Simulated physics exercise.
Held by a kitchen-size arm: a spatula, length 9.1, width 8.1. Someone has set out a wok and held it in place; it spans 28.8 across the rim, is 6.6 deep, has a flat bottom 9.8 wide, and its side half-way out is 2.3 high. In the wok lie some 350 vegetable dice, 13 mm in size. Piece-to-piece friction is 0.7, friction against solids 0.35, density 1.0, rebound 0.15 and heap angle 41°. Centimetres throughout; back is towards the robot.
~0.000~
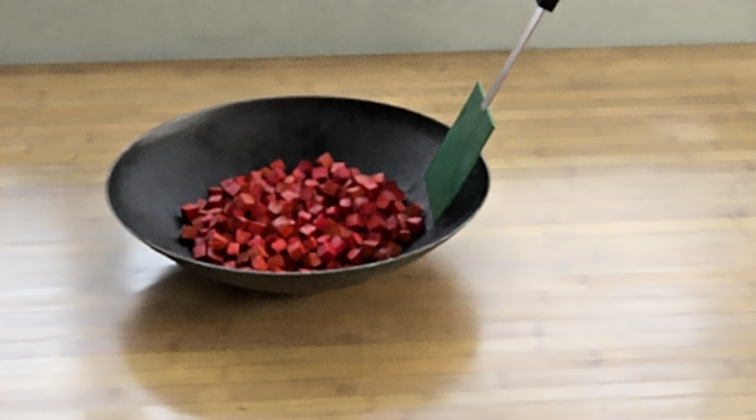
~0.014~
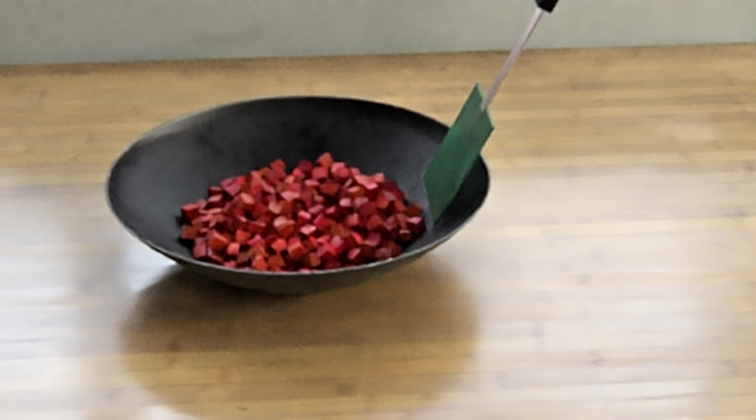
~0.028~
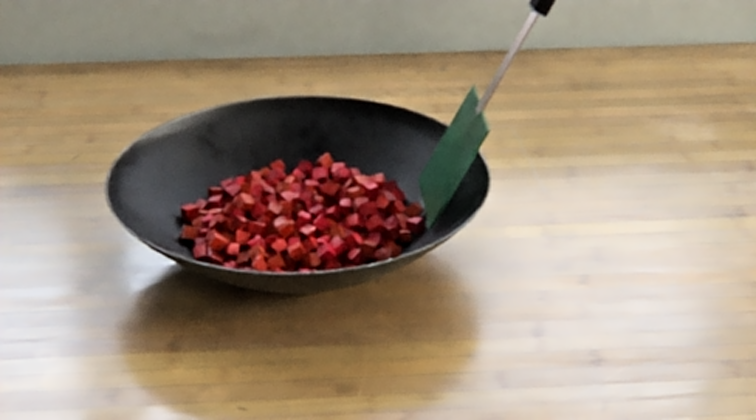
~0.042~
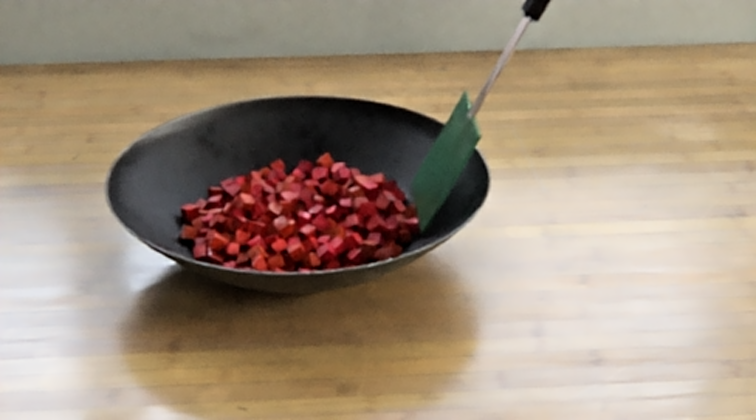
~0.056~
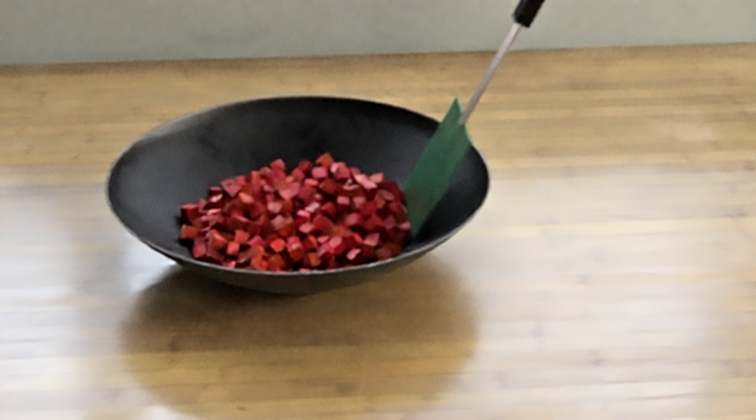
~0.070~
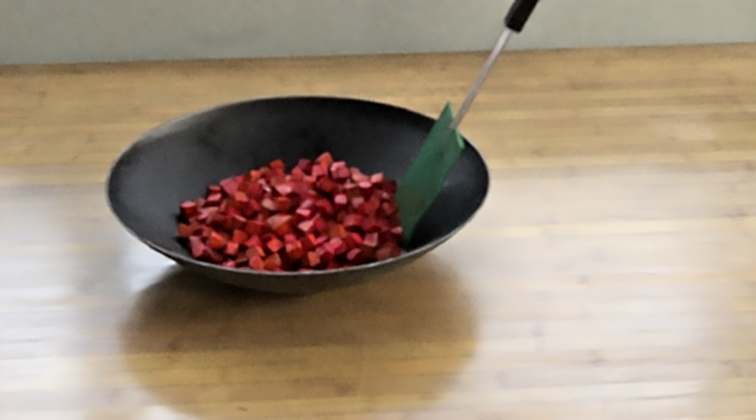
A black wok of diced red vegetables sitting on a wooden surface while a green spatula slides slightly left, nudging the pile.
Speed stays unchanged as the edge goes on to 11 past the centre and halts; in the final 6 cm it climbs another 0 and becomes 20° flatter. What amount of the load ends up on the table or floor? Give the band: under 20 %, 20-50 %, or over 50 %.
Band: 20-50 %.
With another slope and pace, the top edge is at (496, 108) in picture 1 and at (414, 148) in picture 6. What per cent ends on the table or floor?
My guess would be close to 60 per cent.
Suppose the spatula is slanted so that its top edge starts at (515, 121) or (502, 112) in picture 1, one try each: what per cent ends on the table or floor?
I'd say near 40 per cent for the first and near 40 per cent for the second.
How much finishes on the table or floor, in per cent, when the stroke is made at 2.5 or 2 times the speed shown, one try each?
Try one about 55 %, try two about 50 %.
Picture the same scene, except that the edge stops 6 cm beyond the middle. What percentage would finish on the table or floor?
15 %, roughly.
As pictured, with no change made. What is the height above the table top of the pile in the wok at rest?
Peak at rest, approximately 9.0 centimetres.
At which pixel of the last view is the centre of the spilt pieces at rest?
At about (38, 262).
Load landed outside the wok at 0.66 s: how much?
I'd say close to 40 in a hundred.
After 0.23 s, sloping 63°, highest piece 8 above the table; 346 in the wok.
After 0.38 s, sloping 58°, highest piece 10 above the table; 314 in the wok, 5 on the table or floor, 27 on the blade or in flight.
After 0.66 s, sloping 43°, highest piece 9 above the table; 201 in the wok, 142 on the table or floor, 3 on the blade or in flight.
After 1.71 s, sloping 43°, highest piece 9 above the table; 200 in the wok, 146 on the table or floor.
In the end, 200 in the wok, 146 on the table or floor. That is 42 % on the table or floor.
